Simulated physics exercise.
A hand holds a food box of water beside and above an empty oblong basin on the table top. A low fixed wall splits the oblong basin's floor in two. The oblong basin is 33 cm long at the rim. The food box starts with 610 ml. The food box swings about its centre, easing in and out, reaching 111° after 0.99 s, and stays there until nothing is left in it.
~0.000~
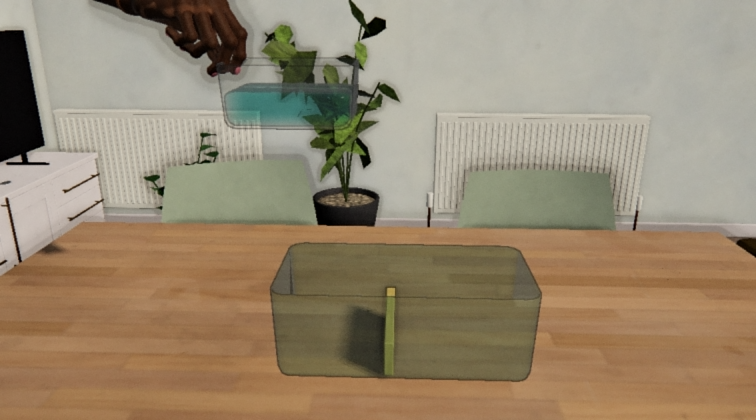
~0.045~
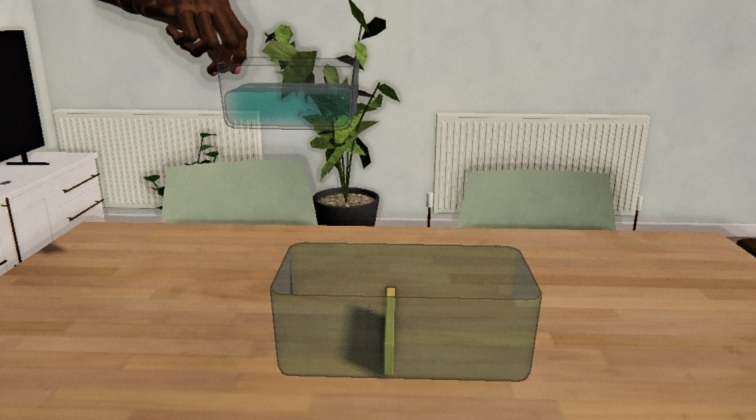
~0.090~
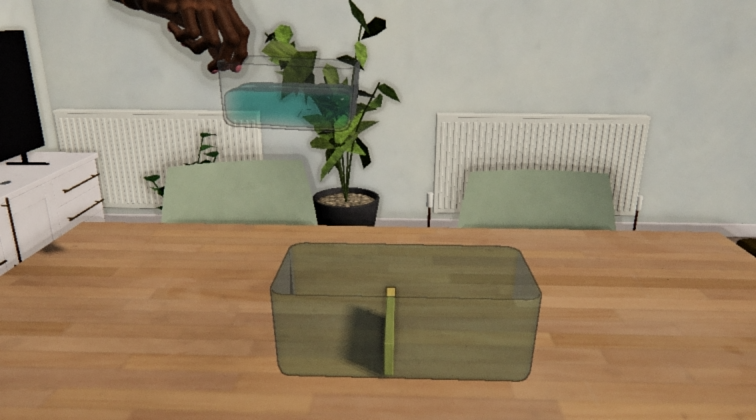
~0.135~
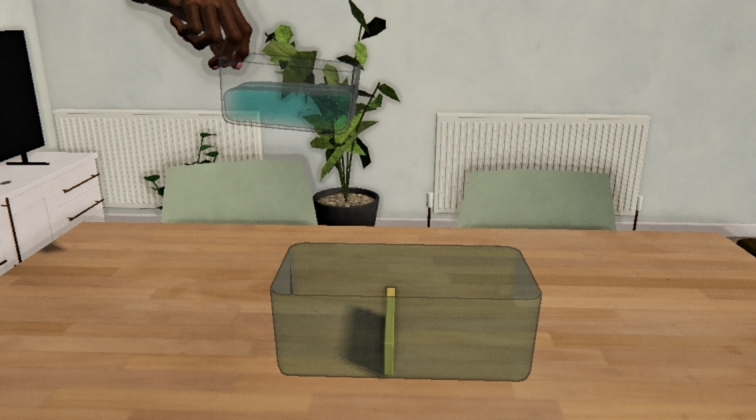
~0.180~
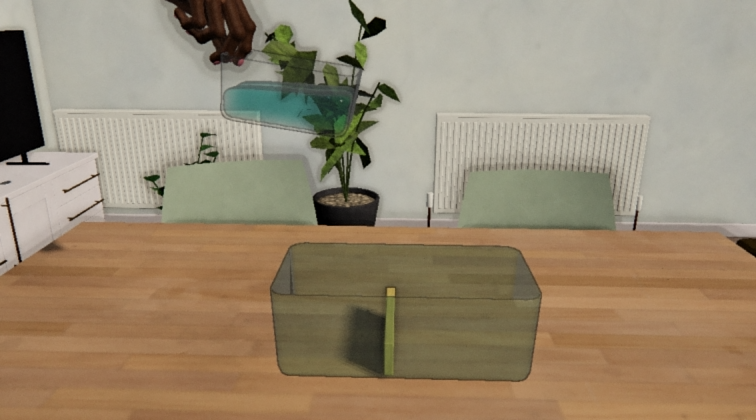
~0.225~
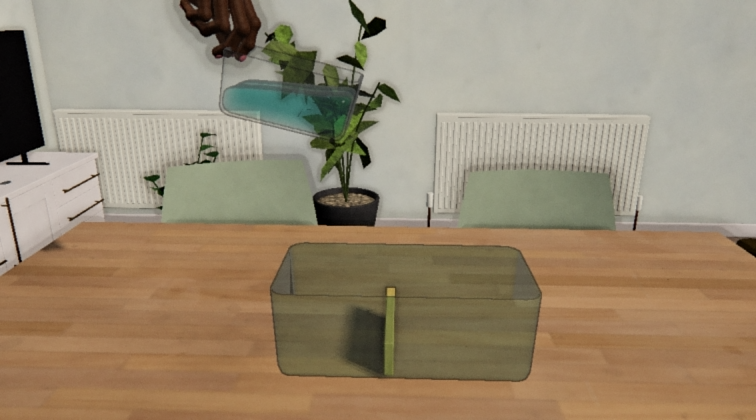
A hand held a clear box of blue water above and to the left of an empty green basin on a wooden table, then slowly tilted the box, its right side dipping slightly.
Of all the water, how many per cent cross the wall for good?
About 62 per cent.
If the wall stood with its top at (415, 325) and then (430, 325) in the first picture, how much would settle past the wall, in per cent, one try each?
In turn about 45 and 15 per cent.
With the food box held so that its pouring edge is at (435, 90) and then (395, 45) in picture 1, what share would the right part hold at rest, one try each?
In turn about 90 and 90 per cent.
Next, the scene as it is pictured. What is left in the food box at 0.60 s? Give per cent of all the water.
Near 44 in a hundred.
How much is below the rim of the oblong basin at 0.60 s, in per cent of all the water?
Some 3 per cent.
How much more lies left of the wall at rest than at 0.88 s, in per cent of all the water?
Near 22 in a hundred.
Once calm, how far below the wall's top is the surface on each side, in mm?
Left about 38 mm, right about 34 mm.
After 0.60 s the tilt is 74° and 43 per cent is still to pour, 1 is left of the wall and 2 right of it.
After 0.88 s the tilt is 108° and 8 per cent is still to pour, 14 is left of the wall and 62 right of it.
After 1.17 s the tilt is 111° and 0 per cent is still to pour, 34 is left of the wall and 62 right of it.
After 1.49 s the tilt is 111° and 0 per cent is still to pour, 35 is left of the wall and 62 right of it.
In the end 35 per cent lies left of the wall, 62 right of it and 3 outside.
